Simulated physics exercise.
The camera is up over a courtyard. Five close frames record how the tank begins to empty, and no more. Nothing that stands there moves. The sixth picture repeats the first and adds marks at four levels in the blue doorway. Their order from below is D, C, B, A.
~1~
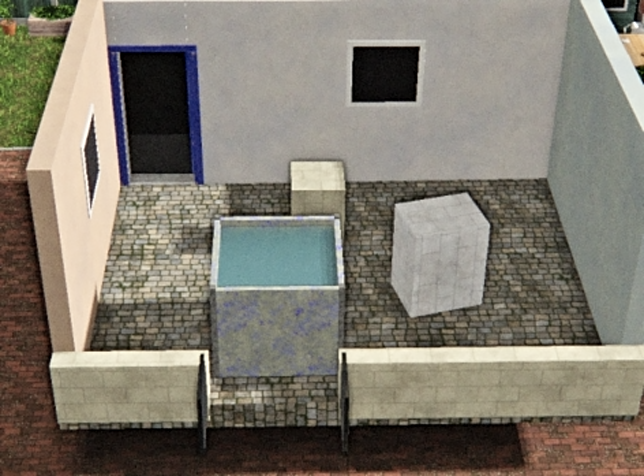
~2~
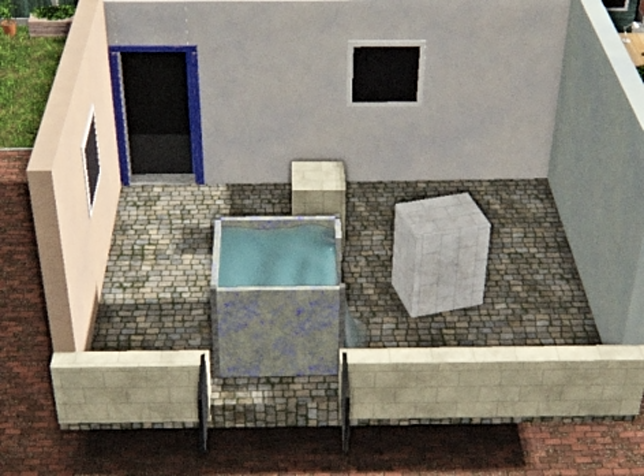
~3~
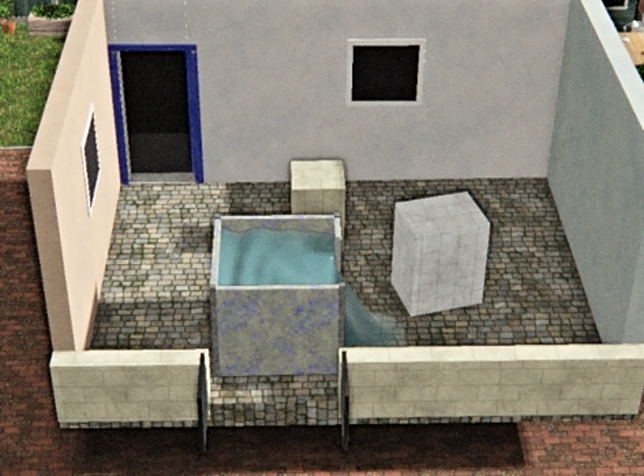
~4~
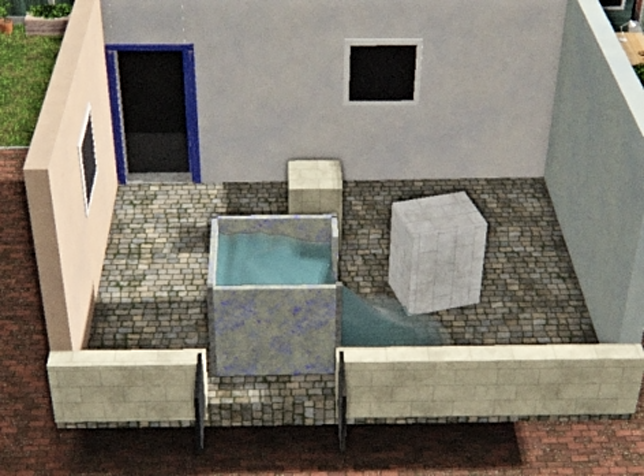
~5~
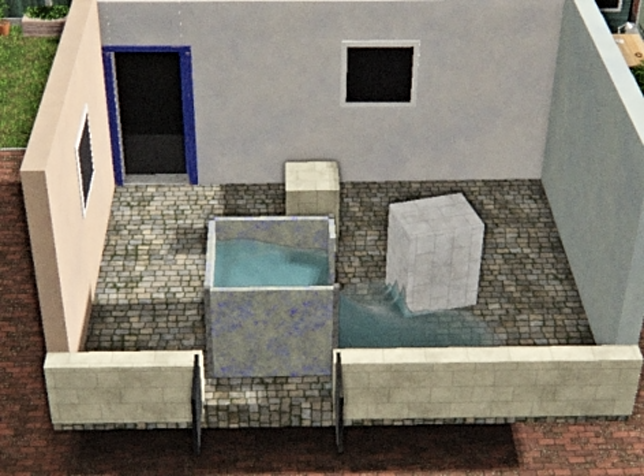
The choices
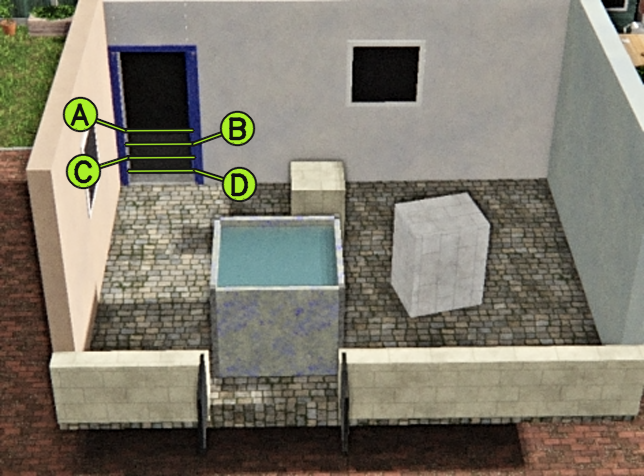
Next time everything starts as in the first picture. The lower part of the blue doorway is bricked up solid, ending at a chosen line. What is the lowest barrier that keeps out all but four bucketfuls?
It is D.
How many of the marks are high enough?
All of them.
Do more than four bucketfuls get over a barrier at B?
No, not at all.
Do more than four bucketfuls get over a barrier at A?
No, that is safe.
On the marked copy, A at (158, 130); B at (159, 144); C at (160, 157); D at (161, 170); from the bottom up D, C, B, A.
With A, nothing gets over.
With B, nothing gets over.
With C, nothing gets over.
With D, nothing gets over.
